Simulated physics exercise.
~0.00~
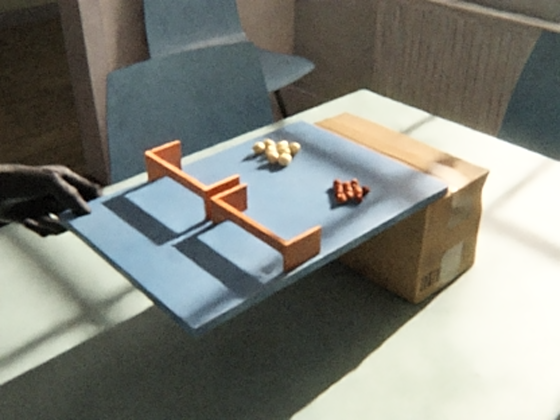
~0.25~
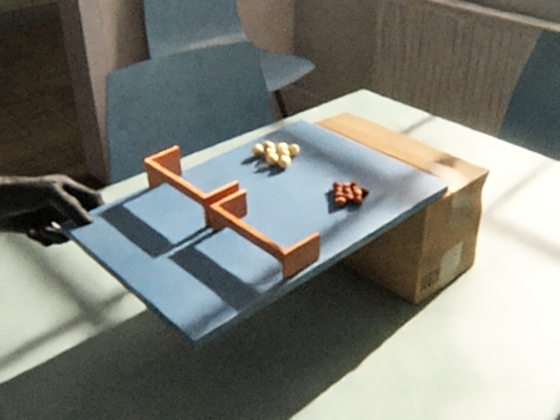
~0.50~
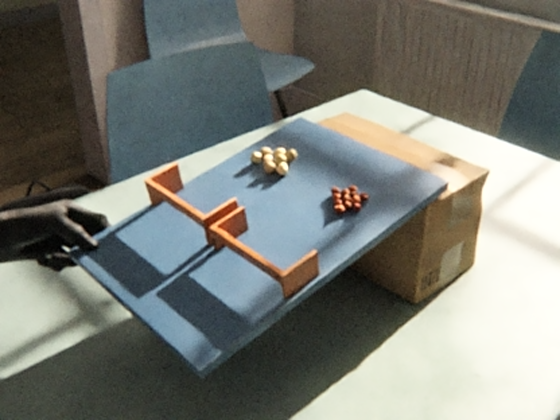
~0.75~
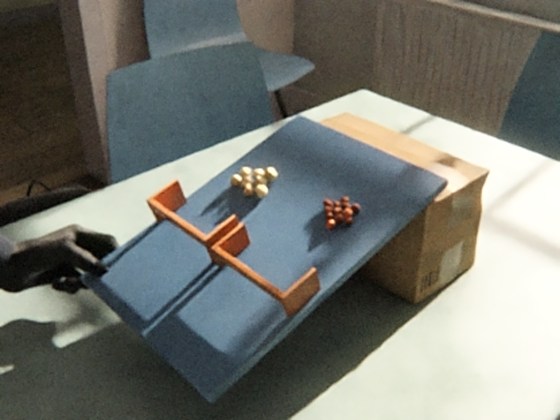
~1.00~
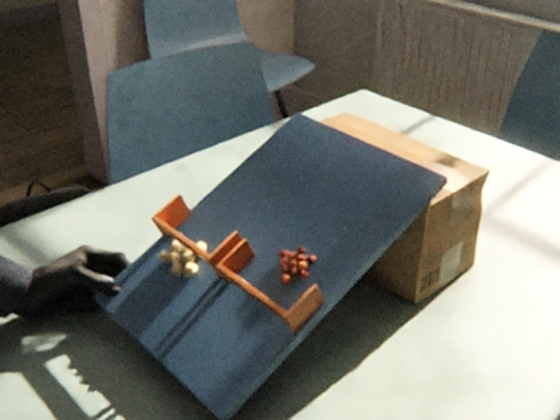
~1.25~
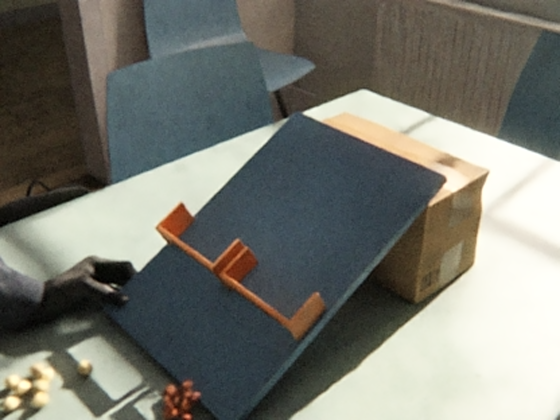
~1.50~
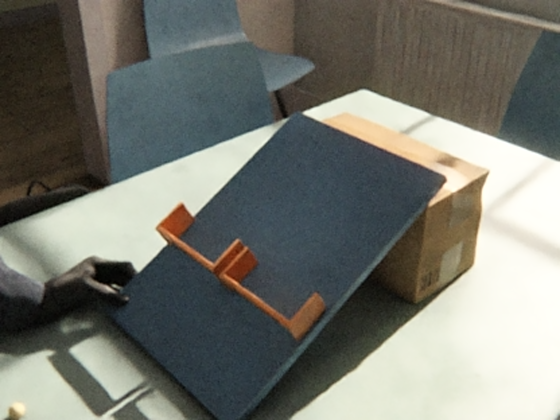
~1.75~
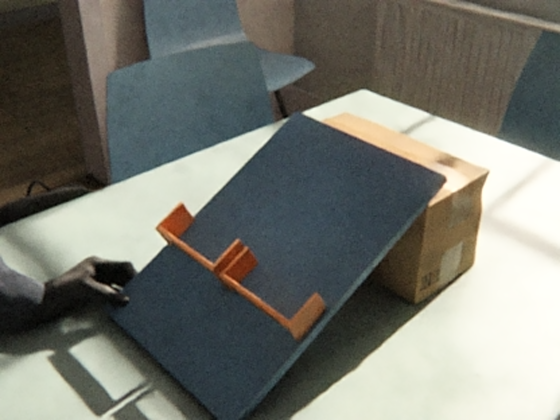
Blue board tilting down from a cardboard box by hand, yellow and red pieces sliding under orange bars and off the board.
